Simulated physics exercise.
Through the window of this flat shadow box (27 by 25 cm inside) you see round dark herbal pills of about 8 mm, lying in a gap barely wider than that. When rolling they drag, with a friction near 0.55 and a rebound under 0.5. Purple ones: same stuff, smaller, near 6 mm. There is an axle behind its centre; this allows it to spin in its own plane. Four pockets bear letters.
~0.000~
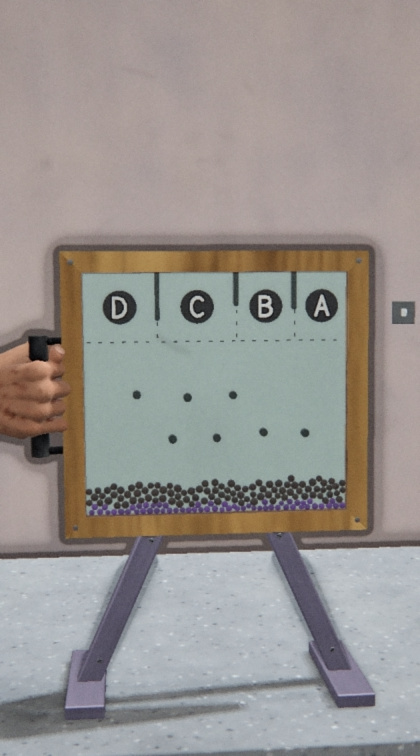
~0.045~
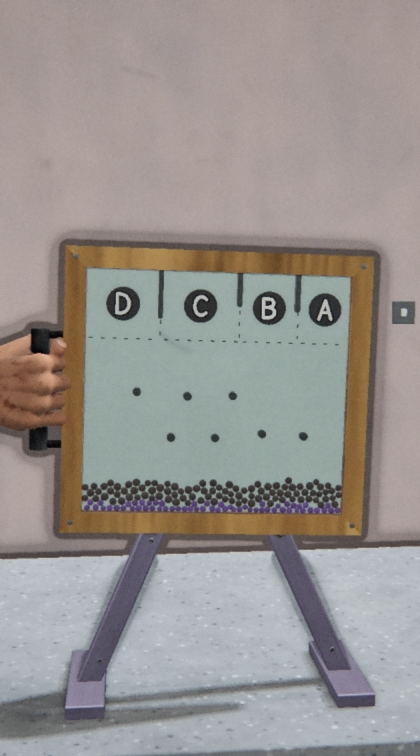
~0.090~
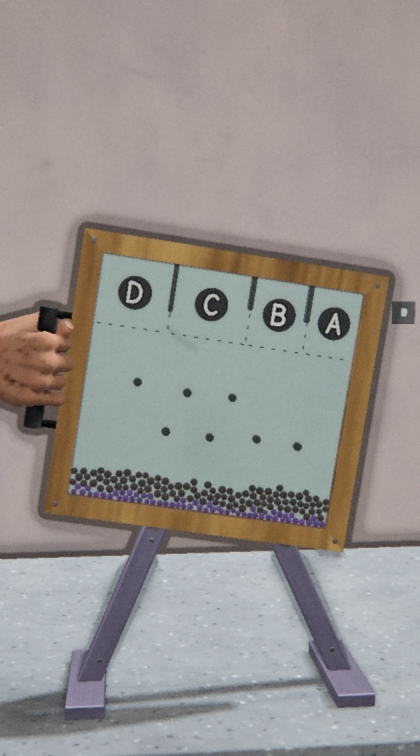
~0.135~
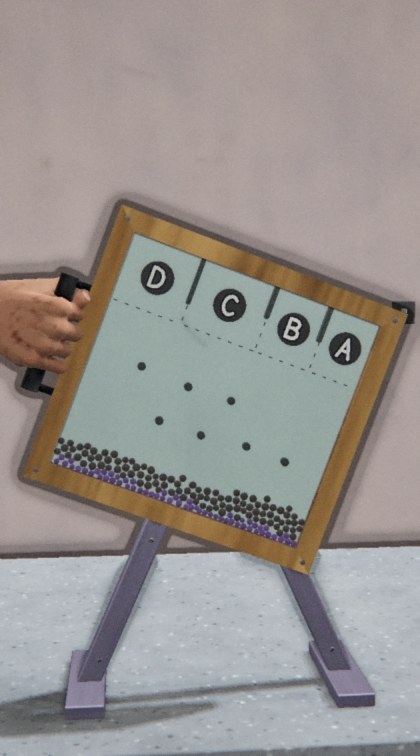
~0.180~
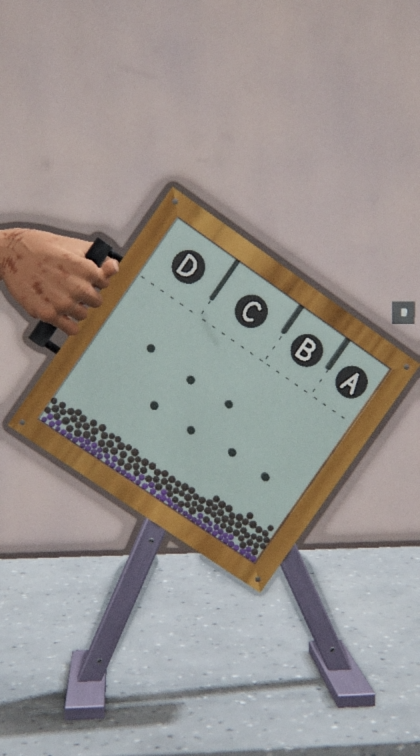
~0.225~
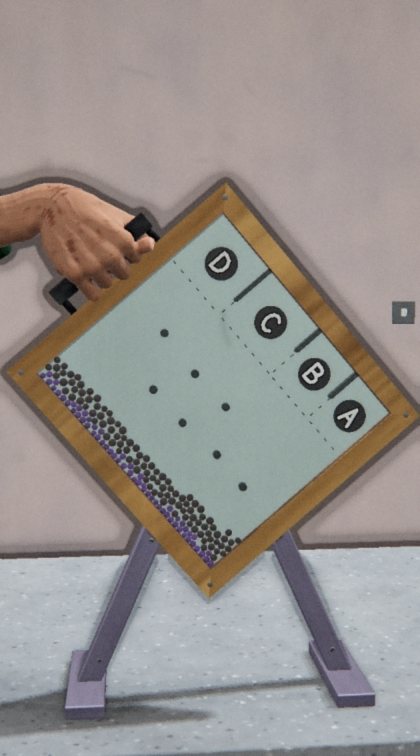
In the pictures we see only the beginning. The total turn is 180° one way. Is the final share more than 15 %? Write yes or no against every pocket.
Pocket A: Yes; pocket B: Yes; pocket C: Yes; pocket D: No.
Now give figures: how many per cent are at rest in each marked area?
Tally: Pocket A = 35; pocket B = 35; pocket C = 25; pocket D = 5.
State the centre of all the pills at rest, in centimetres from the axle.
Offset approx. 5 cm left, 10 cm below.
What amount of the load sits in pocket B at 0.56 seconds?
I'd say near 5 in a hundred.
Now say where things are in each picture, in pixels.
In the first frame, level; about 160 pills; load centre (220, 498); top pill (291, 478); A (322, 306), B (266, 306), C (197, 307), D (120, 308).
In the second frame, turned 2° clockwise; load centre (217, 498); top pill (111, 483); 7 fixed pegs, one at (171, 437).
In the third frame, turned 9° clockwise; load centre (205, 498); top pill (74, 471); wall ends (170, 310), (250, 308), (306, 321).
In the fourth frame, turned 21° clockwise; load centre (186, 495); top pill (61, 441).
In the fifth frame, turned 35° clockwise; load centre (162, 485); top pill (54, 401).
In the sixth frame, turned 50° clockwise; load centre (141, 469); top pill (57, 360); A (350, 416), B (314, 374), C (271, 322), D (221, 264).
By 0.39 s, it stands 103° clockwise; the pills' middle is 11 cm left of and 1 cm below the centre; nothing in the marked areas.
By 0.56 s, it stands 158° clockwise; the pills' middle is 8 cm left of and level with the centre; A 10 %, B 5 %, C 5 %.
By 0.70 s, it stands 180° clockwise; the pills' middle is 7 cm left of and 5 cm below the centre; A 30 %, B 15 %, C 10 %.
Settled by 1.5 s, it stands 180° clockwise; A 35 %, B 35 %, C 25 %, D 5 %.
